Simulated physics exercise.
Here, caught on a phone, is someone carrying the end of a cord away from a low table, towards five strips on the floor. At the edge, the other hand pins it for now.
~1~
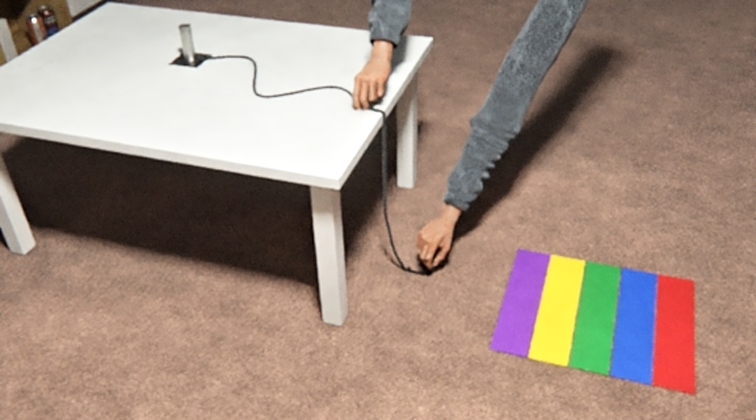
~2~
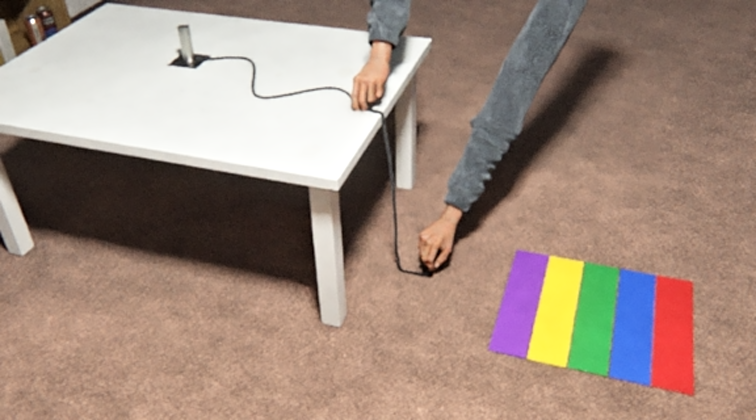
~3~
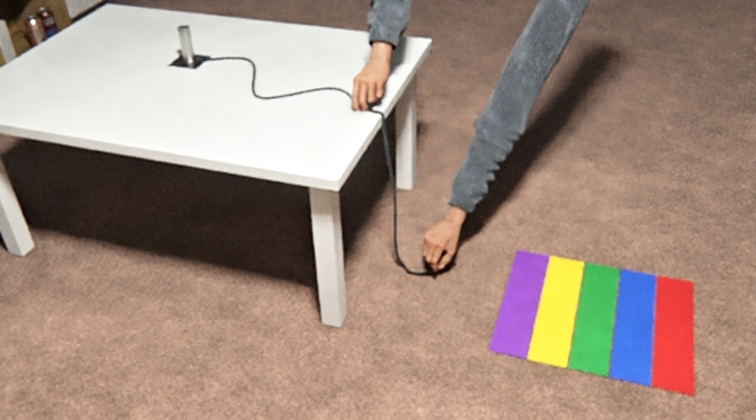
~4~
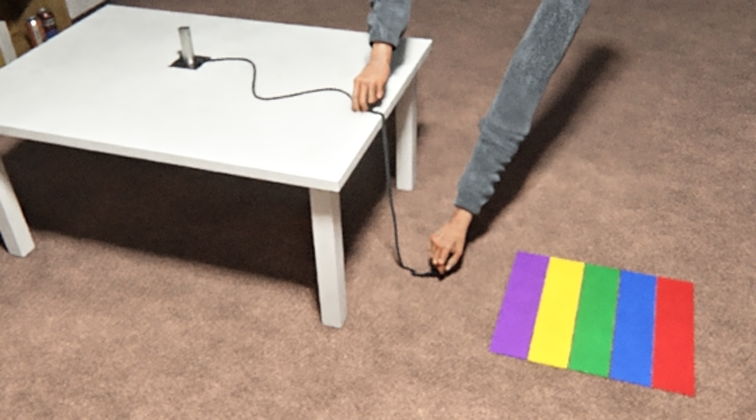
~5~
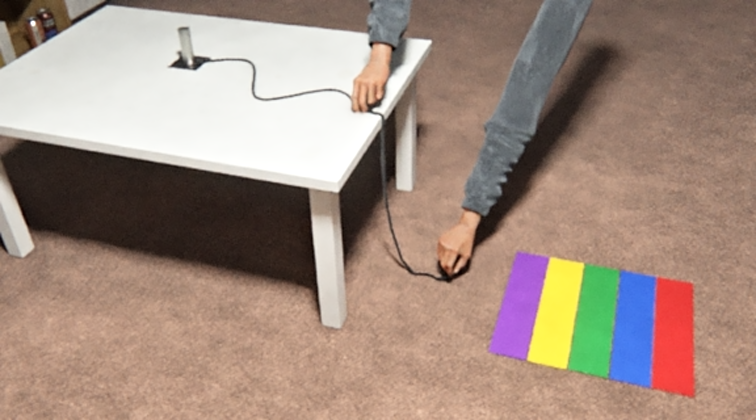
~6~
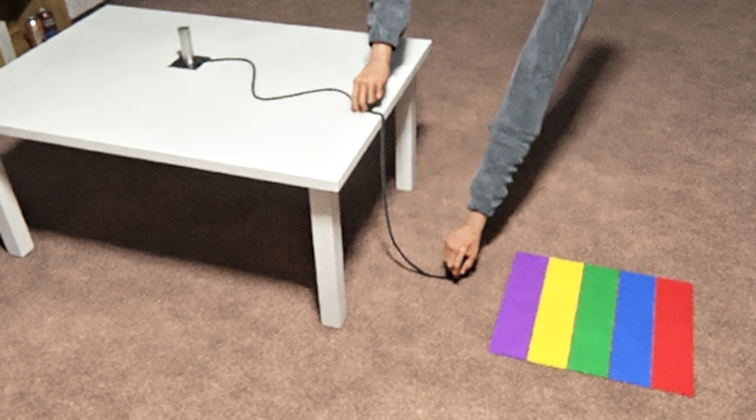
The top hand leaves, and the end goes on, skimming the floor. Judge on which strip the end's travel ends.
Its travel ends on the blue strip.
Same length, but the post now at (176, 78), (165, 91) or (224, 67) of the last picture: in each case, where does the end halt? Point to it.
Try by try, around (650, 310), (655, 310) and (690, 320).
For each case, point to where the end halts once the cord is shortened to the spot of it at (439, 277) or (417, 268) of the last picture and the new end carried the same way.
Result 1: (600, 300). Result 2: (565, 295).
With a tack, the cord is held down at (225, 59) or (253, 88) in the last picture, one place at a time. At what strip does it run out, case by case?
First try blue, second try green.
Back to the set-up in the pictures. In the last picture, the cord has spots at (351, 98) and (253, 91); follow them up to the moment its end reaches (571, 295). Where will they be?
The first lands at (391, 130), while the second lands at (295, 89).
Early on, end near (571, 295); over yellow.
Midway, end near (614, 303); over green.
At the end of the slack, end near (640, 308); over blue. It gets as far as the blue strip.
